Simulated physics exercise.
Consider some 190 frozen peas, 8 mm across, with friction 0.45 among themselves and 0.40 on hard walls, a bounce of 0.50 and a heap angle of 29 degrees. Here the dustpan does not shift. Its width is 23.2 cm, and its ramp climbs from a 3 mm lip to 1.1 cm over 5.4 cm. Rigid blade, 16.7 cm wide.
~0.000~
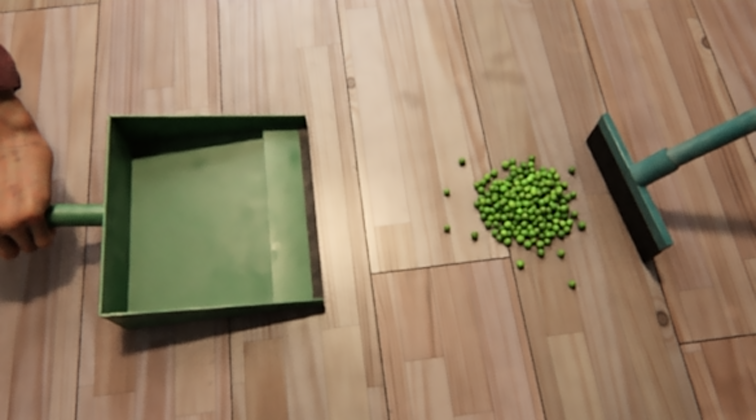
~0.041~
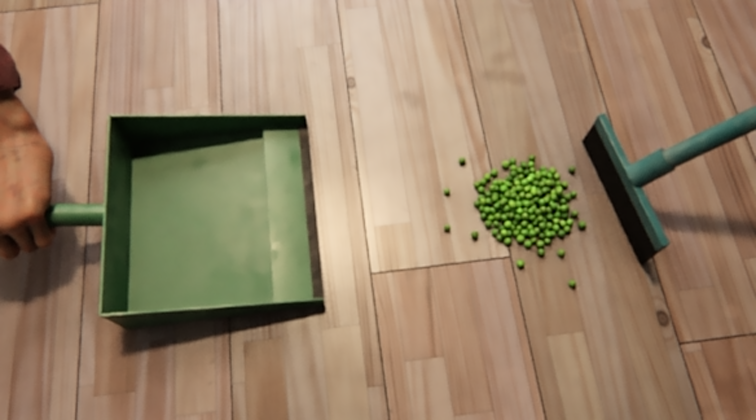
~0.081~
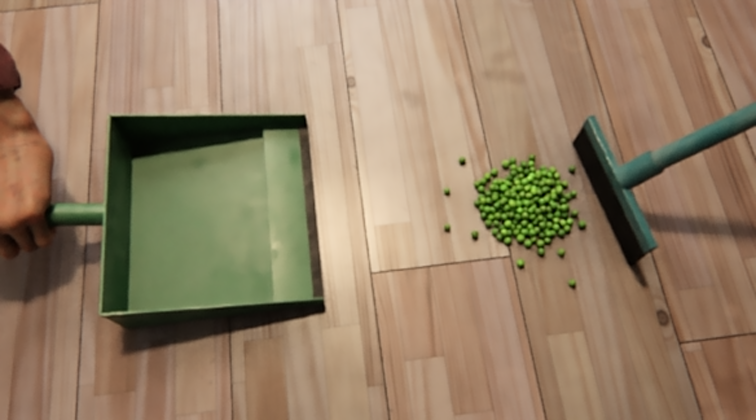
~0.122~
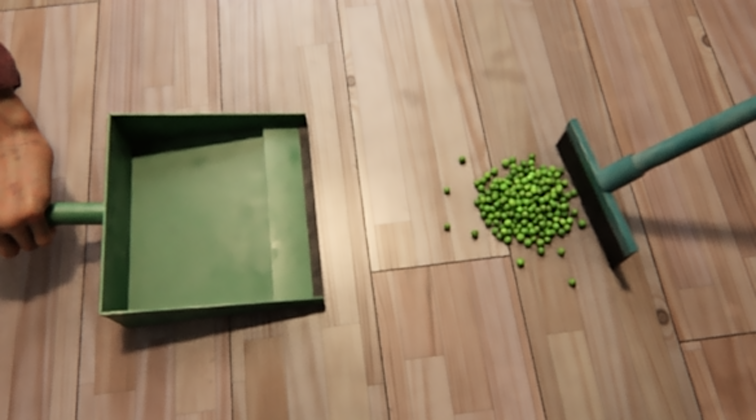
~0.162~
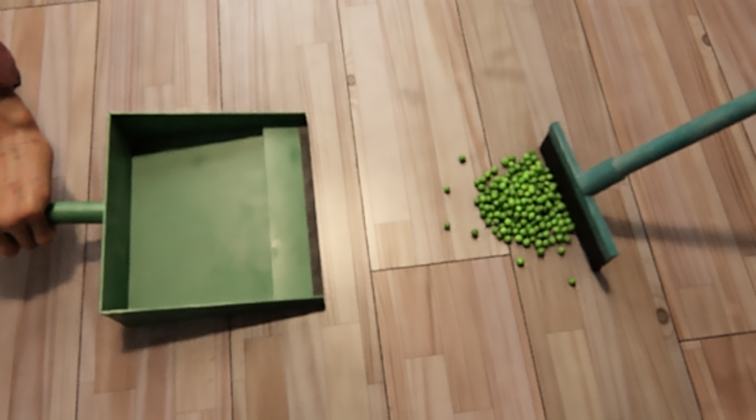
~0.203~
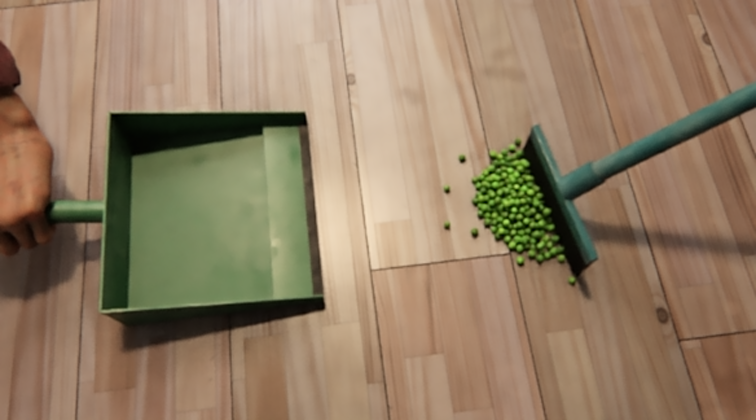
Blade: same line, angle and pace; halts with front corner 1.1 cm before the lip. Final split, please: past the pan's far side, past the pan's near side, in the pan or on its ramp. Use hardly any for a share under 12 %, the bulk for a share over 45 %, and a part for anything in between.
Far side: Hardly any, near side: A part, pan: A part.
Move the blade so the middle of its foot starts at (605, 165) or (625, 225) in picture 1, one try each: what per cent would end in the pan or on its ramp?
Around 25 percent, then around 25 percent.
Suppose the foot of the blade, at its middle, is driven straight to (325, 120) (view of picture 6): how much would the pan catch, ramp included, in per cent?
Share caught: Approx. 0 %.
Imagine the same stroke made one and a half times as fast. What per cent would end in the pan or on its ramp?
In that case roughly 35 percent.
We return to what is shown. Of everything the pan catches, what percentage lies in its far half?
Close to 20 %.
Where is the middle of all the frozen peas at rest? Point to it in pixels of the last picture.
Somewhere near (319, 254) in the last picture.
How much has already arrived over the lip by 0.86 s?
Over the lip: Approx. 30 %.
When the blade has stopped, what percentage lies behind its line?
About 20 per cent.
After 0.43 s, middle of the blade 15 cm from the lip; 0 % over the lip, far side 0 %, near side 10 %.
After 0.58 s, middle of the blade 7 cm from the lip; 0 % over the lip, far side 0 %, near side 20 %.
After 0.86 s, middle of the blade 2 cm from the lip; 30 % over the lip, far side 5 %, near side 25 %.
In the end, at 1.5 s, far side 5 %, near side 25 %, pan 30 %, in front of the lip or behind the blade 40 %.
